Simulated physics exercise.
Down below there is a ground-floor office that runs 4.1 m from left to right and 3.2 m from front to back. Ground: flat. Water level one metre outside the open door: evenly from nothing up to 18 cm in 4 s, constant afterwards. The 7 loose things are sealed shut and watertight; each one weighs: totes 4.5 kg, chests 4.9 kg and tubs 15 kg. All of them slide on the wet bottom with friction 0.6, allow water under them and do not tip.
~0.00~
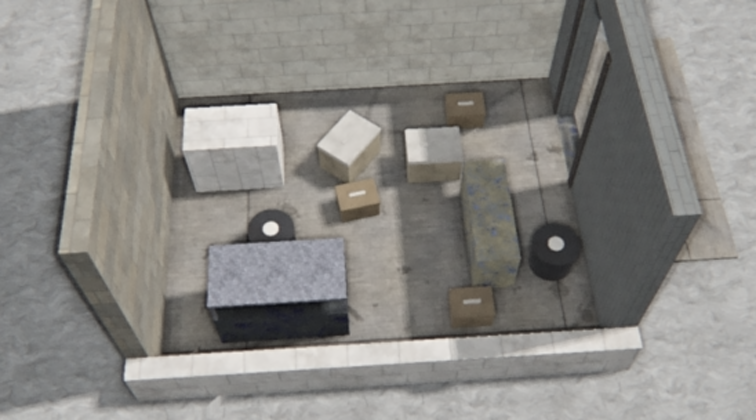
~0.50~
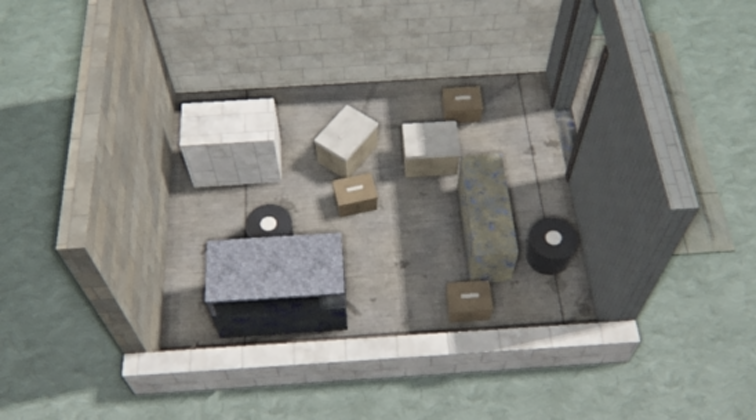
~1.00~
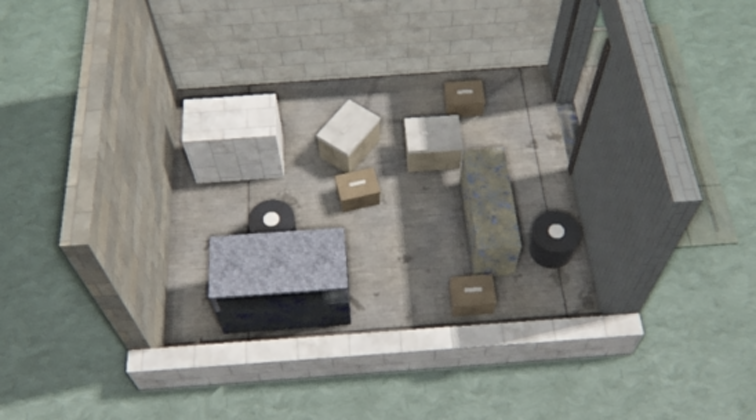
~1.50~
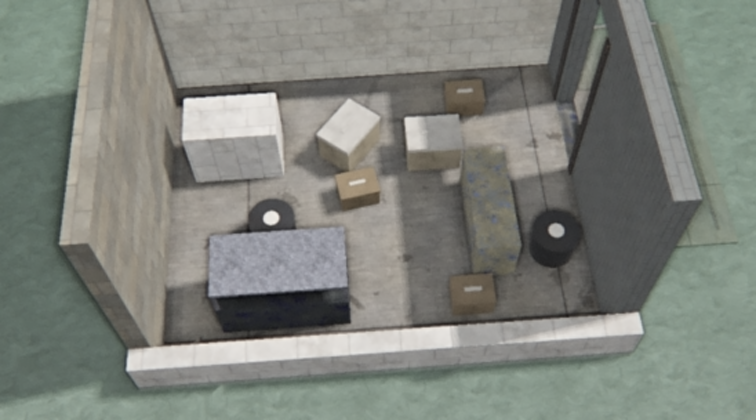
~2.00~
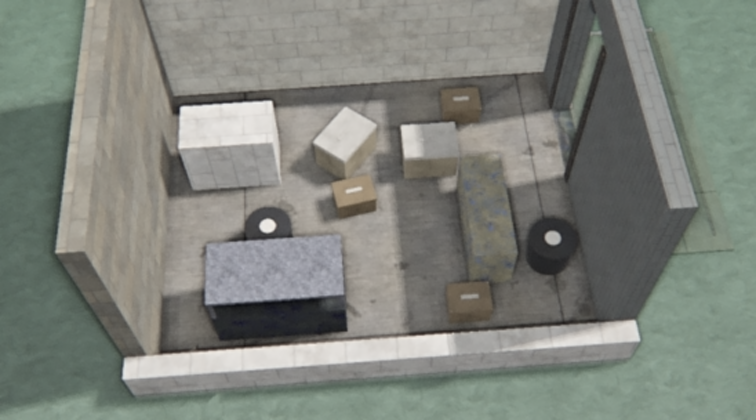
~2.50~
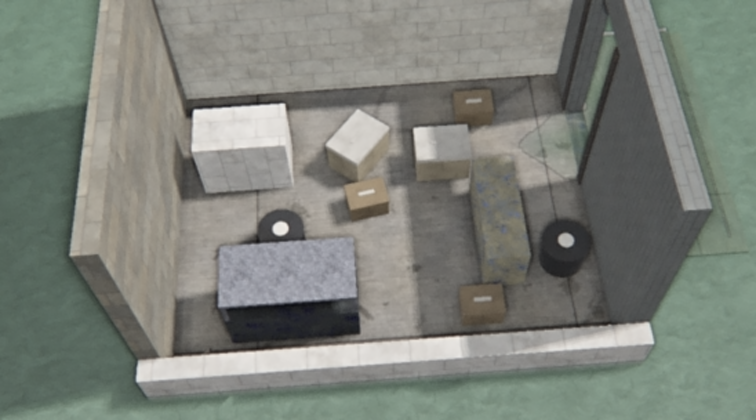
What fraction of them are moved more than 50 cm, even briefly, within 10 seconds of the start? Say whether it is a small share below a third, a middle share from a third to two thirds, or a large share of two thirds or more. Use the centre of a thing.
A middle share, from a third to two thirds.
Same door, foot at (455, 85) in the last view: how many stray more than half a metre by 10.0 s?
So the tally would be 4.
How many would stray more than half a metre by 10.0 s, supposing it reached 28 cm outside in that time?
That would give 5.
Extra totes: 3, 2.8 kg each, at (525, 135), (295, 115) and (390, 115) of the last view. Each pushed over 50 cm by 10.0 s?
Well, it goes above, above, above.
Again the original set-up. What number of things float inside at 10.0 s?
I'd say 3 of them.
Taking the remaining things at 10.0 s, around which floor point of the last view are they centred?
(350, 223).
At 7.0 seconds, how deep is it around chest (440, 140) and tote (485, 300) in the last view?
Close to 6 and 1 centimetres.
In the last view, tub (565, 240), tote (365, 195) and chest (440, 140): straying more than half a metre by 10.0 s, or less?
In that order: Below the mark, above the mark, above the mark.
After 3.5 s 0 of 7 are over 50 cm from their spots; 0 afloat.
After 4.5 s 0 of 7 are over 50 cm from their spots; 1 afloat.
After 7.0 s 3 of 7 are over 50 cm from their spots; 3 afloat.
After 10.0 s 4 of 7 are over 50 cm from their spots, and 4 have been at some point; 3 afloat.
